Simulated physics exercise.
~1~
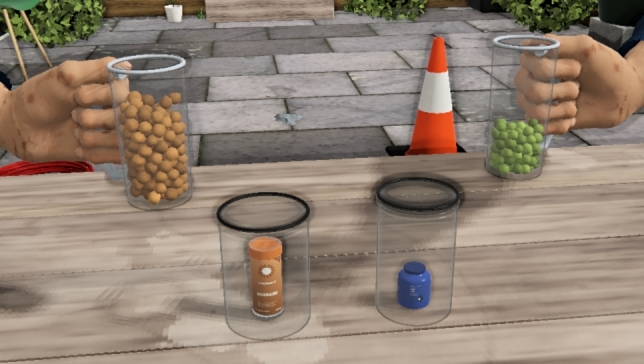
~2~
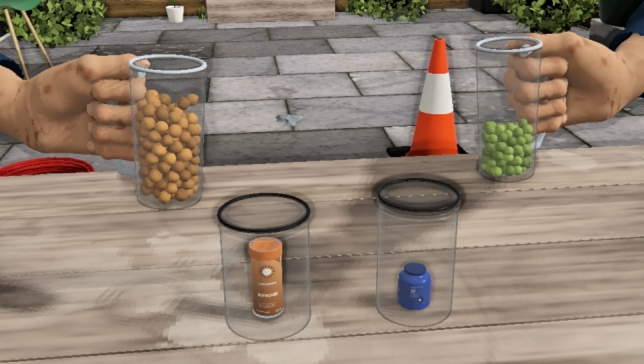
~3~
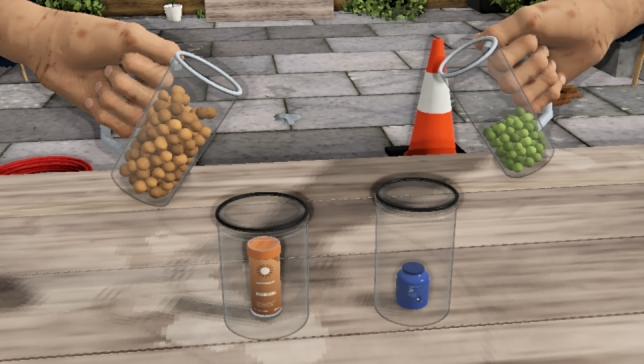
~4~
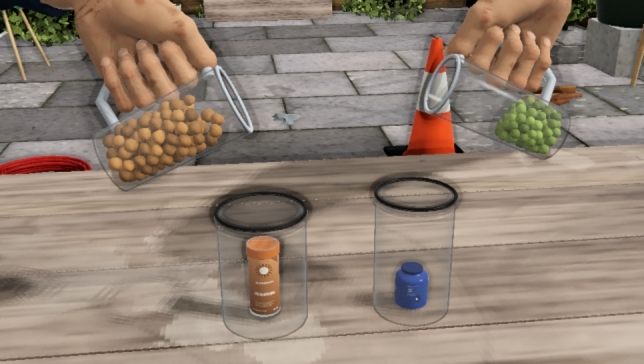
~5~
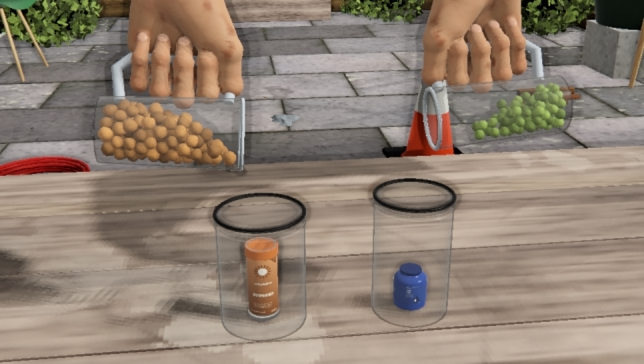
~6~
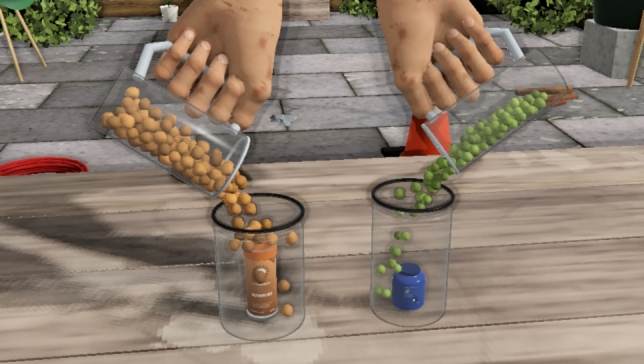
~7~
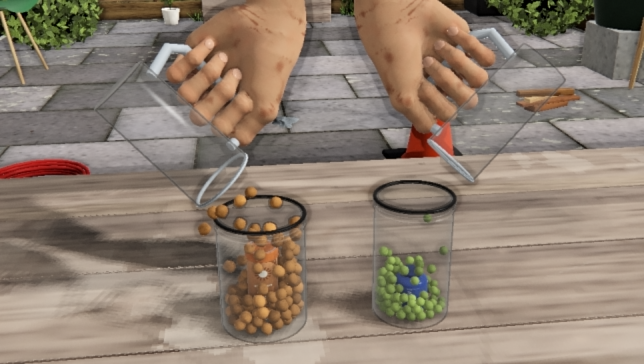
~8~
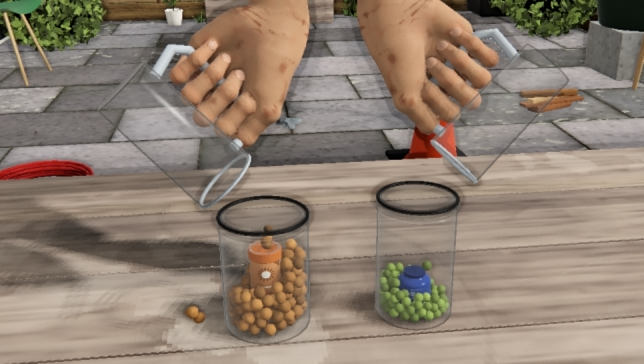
Two hands tipped cups of orange balls and green balls into clear containers holding an orange bottle and a small blue jar. The balls piled around both objects, leaving their tops showing, while a few orange ones ended up on the table.
